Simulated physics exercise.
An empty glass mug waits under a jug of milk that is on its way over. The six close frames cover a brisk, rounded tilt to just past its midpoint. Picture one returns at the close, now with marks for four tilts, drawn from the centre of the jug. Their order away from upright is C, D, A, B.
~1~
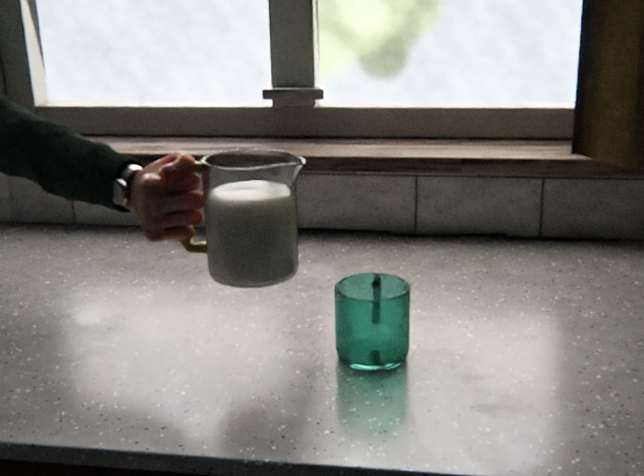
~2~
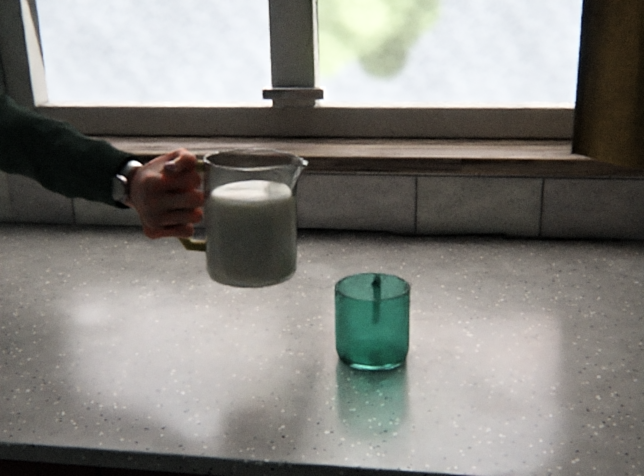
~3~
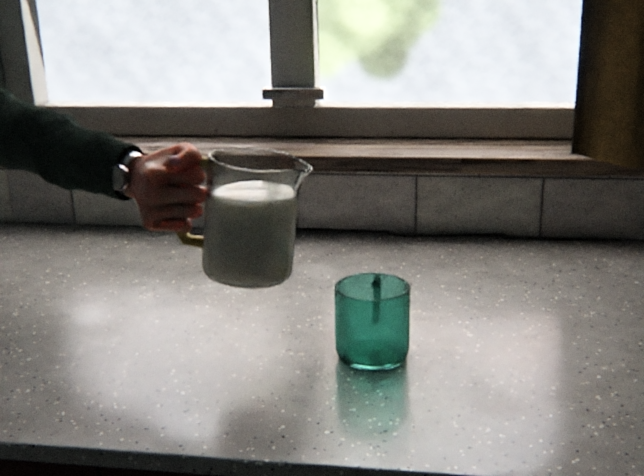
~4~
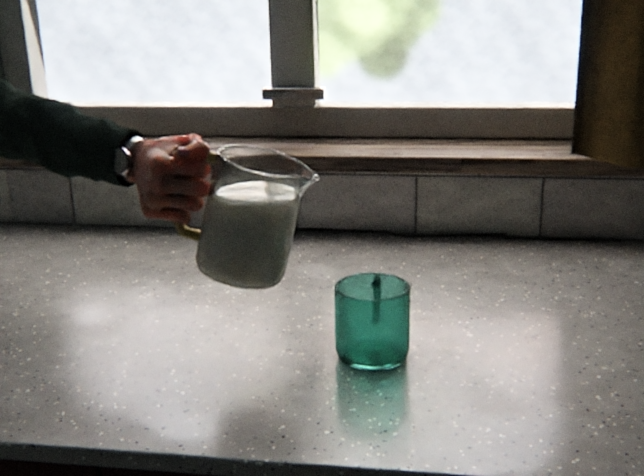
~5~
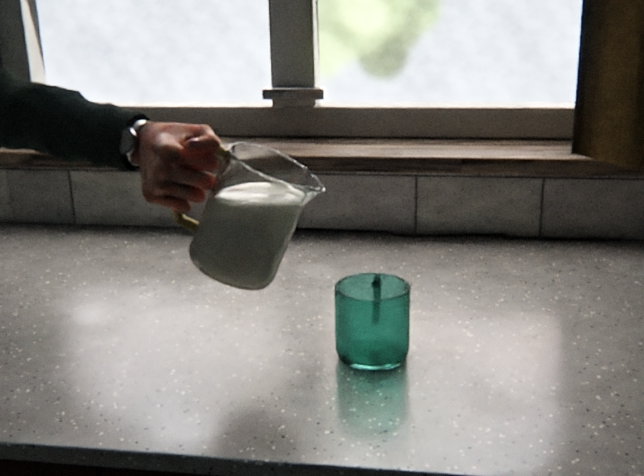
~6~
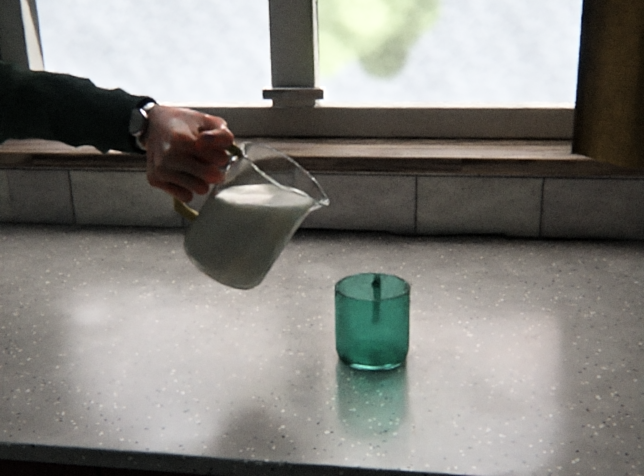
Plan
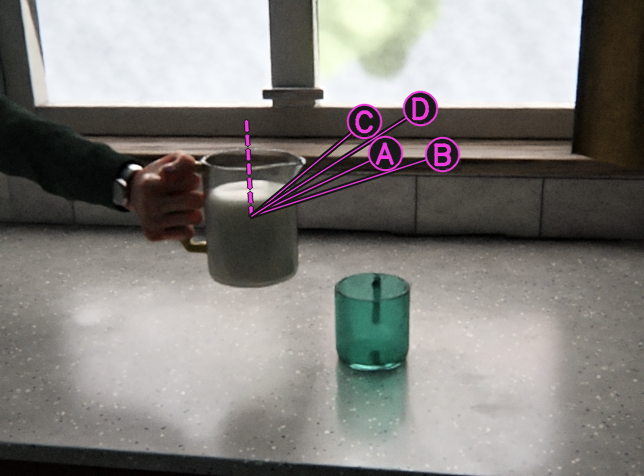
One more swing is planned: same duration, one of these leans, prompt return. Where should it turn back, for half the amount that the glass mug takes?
A works best here.
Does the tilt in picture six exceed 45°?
No, it does not.
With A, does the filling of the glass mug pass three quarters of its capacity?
No, less.
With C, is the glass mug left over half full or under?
Under.
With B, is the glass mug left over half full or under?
Over half.
On the marked copy, A at (369, 160); B at (426, 159); C at (351, 132); D at (406, 117).
For tilt A, the glass mug ends with about 50 % of what it can hold.
For tilt B, the glass mug ends with about 71 % of what it can hold.
For tilt C, the glass mug ends with about 18 % of what it can hold.
For tilt D, the glass mug ends with about 32 % of what it can hold.
